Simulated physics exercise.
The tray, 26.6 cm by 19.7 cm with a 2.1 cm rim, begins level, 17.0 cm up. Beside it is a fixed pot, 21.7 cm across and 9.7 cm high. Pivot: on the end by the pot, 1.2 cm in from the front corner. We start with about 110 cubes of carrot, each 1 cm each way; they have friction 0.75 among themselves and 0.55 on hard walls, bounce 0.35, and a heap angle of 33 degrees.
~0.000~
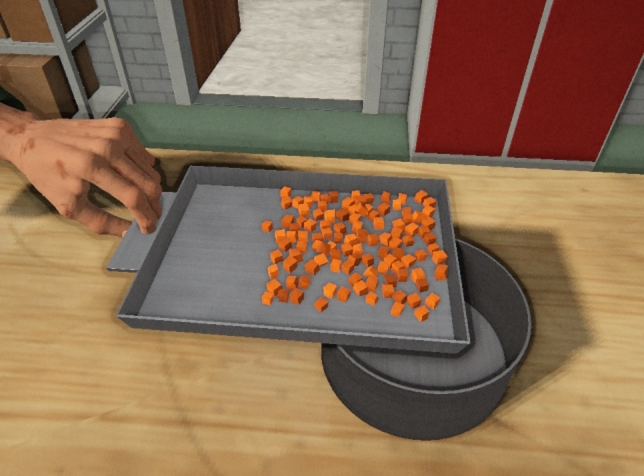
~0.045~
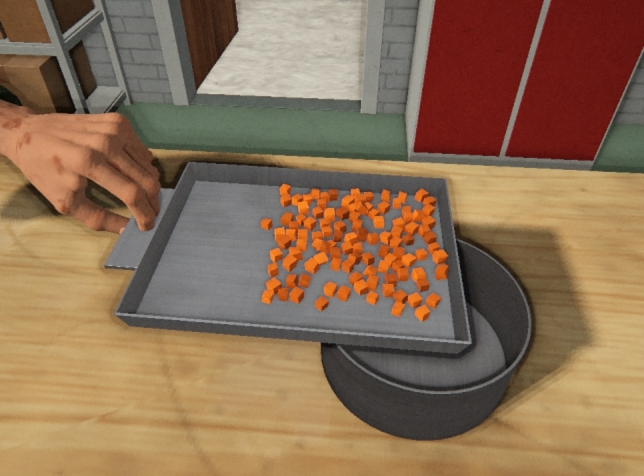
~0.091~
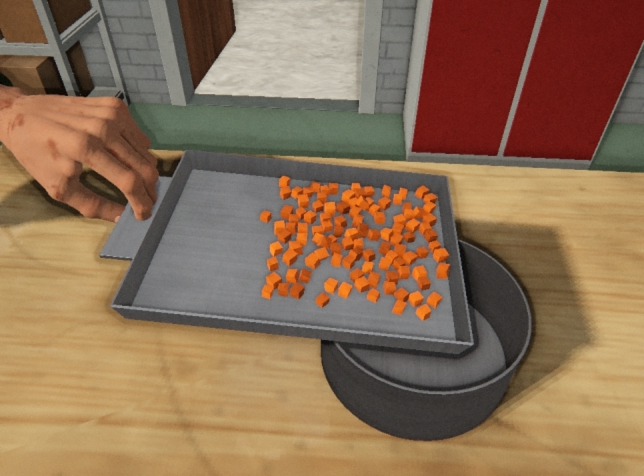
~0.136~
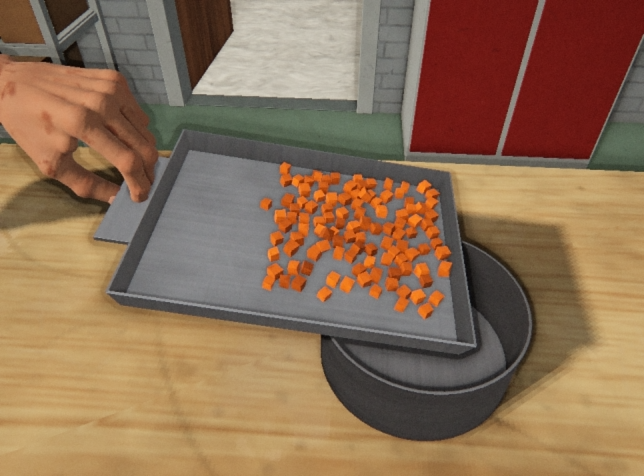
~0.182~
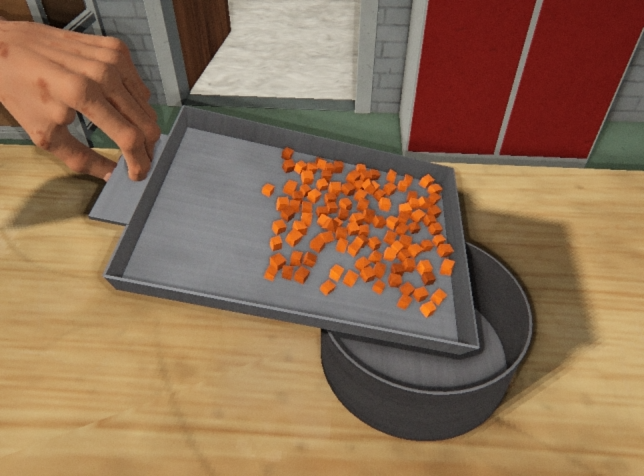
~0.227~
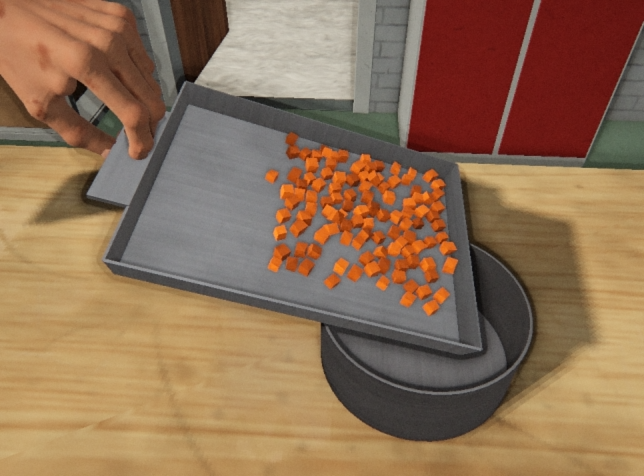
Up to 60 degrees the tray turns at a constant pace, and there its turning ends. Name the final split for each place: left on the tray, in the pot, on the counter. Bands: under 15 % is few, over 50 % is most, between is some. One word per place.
Left on the tray: Most, pot: Few, counter: Some.
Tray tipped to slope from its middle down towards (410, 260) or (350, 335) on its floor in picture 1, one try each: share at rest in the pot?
Near 20 and 0 percent, in that order.
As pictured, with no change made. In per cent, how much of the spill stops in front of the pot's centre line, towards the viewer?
I'd put it at around 100 per cent.
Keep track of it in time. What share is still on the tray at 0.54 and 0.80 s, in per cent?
First 100, then 80.
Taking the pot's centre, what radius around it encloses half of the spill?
Close to 28 cm, give or take.
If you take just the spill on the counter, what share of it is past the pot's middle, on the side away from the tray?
Some 100 per cent.
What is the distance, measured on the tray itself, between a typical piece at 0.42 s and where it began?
About 1 cm.
After 0.42 s, tilt 41 degrees; the tray holds 100 %, the pot 0 %.
After 0.54 s, tilt 54 degrees; the tray holds 100 %, the pot 0 %.
After 0.80 s, tilt 60 degrees; the tray holds 80 %, the pot 0 %.
By 2.1 s all is still; tray 70 %, pot 5 %, counter 25 %.
